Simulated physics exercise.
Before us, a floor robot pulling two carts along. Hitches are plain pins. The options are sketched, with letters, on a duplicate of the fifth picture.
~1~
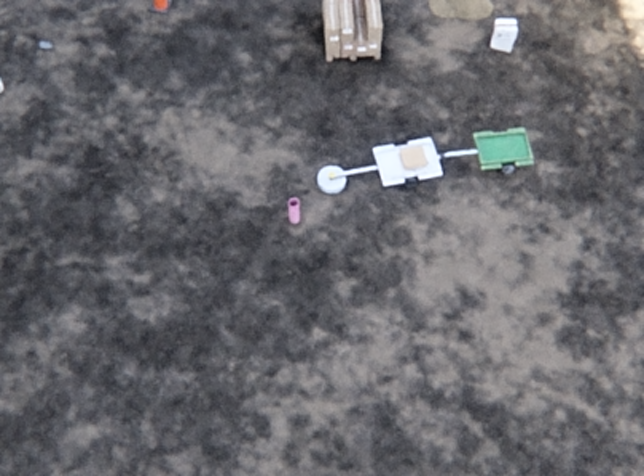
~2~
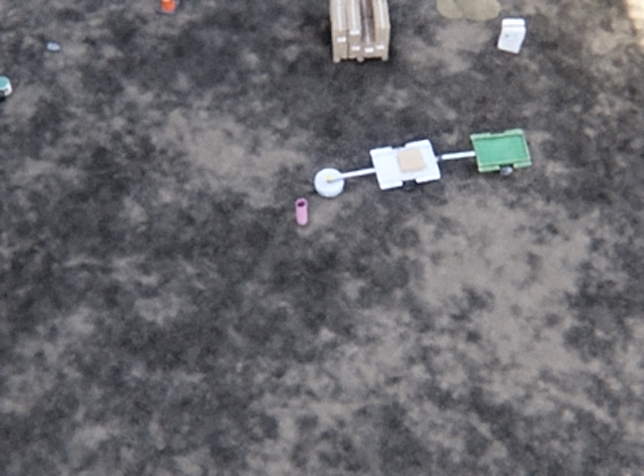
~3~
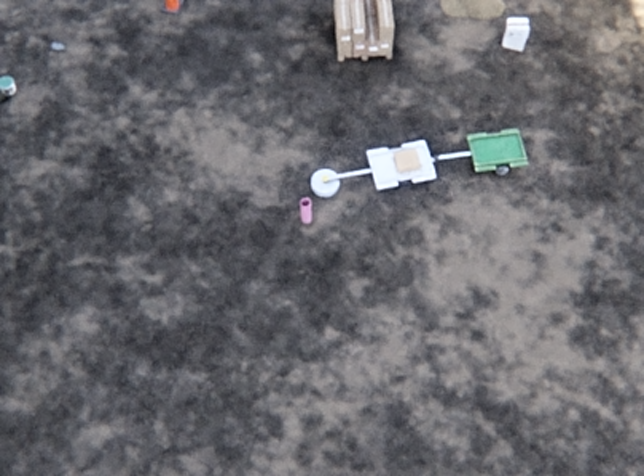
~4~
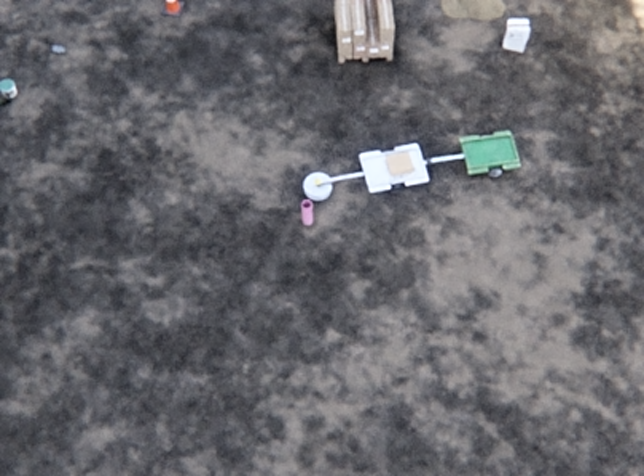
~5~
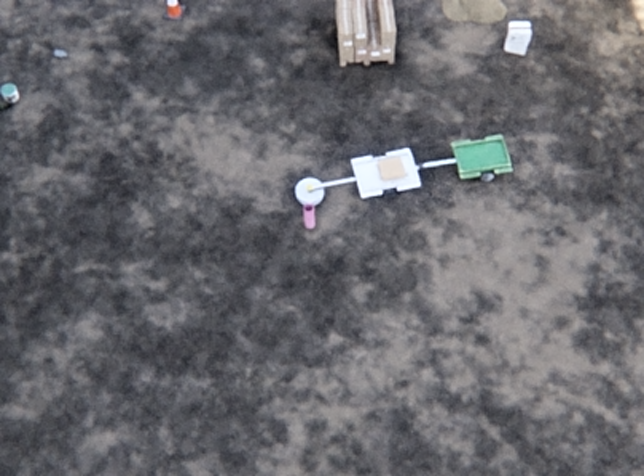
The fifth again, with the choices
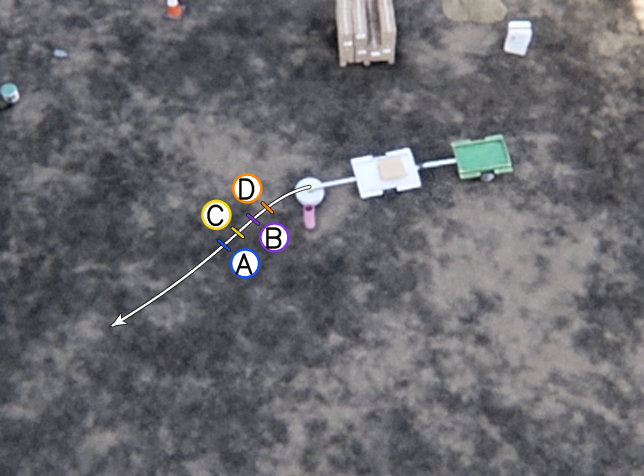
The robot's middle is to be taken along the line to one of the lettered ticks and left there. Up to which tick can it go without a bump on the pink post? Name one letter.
Up to mark D.
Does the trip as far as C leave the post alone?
For that mark, no.
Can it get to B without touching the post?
For that mark, no.
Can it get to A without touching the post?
No.
On the copy, A at (224, 245); B at (253, 219); C at (238, 233); D at (267, 208); the route from (310, 187) via (215, 253) to (112, 326).
On D. First, robot (294, 196), last cart (465, 158).
Then, robot (279, 204), last cart (449, 161).
Finally, robot (268, 212), last cart (436, 163); nothing has been touched.
By contrast, A is too far, the post has been hit; B is too far, the post has been hit; C is too far, the post has been hit.
